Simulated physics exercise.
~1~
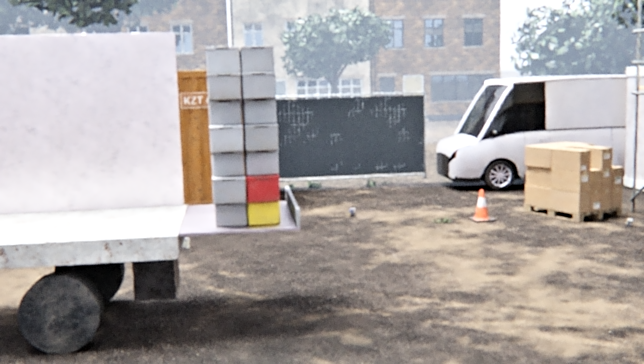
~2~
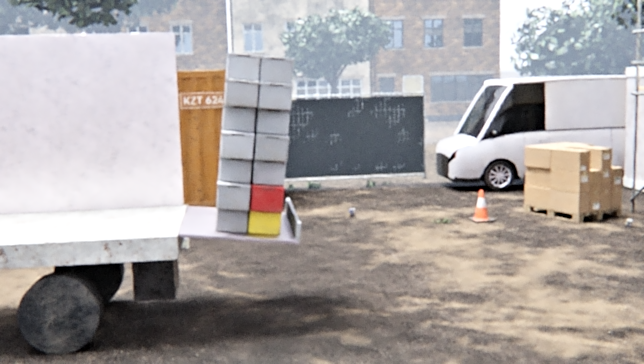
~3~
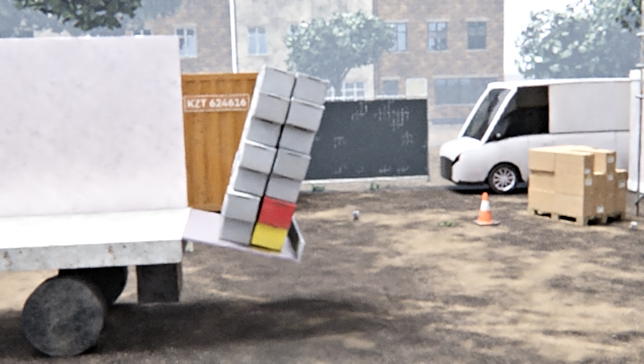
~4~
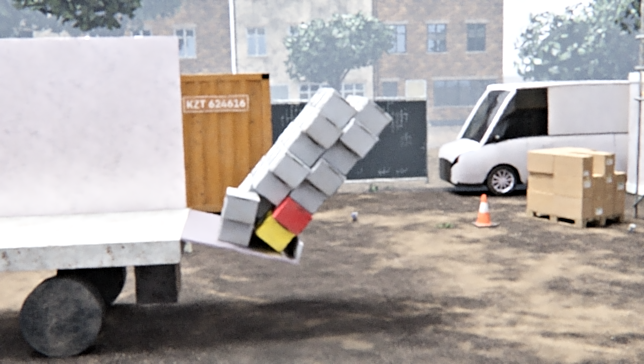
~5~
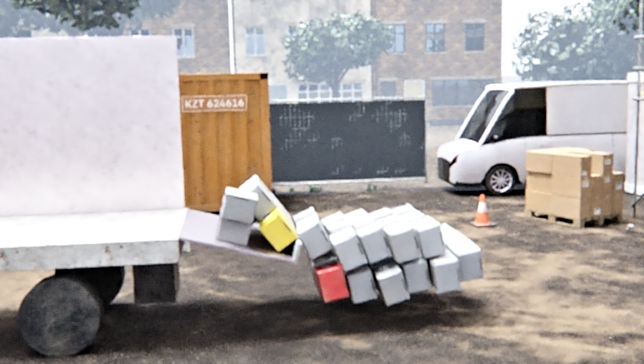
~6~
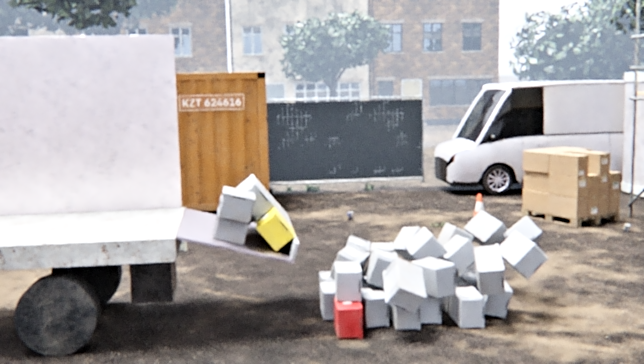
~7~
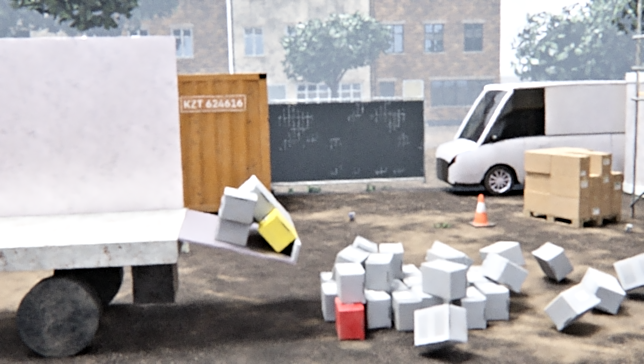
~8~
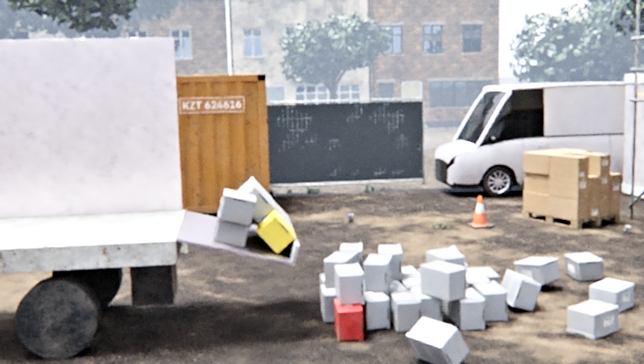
In a dirt yard with a parked white van, an orange container and boxes on a pallet, a tall stack of pale grey totes stands on a lorry's tail lift, one red and one yellow near its base. The platform dips to the right and the stack leans with it. The totes begin sliding apart, then the upper ones topple over the edge in a long slump. They hit the ground and scatter, a few tumbling farther right past the traffic cone. Most end up strewn on the dirt, the red one among them, while the tilted yellow tote and a few grey ones remain on the sloping platform.
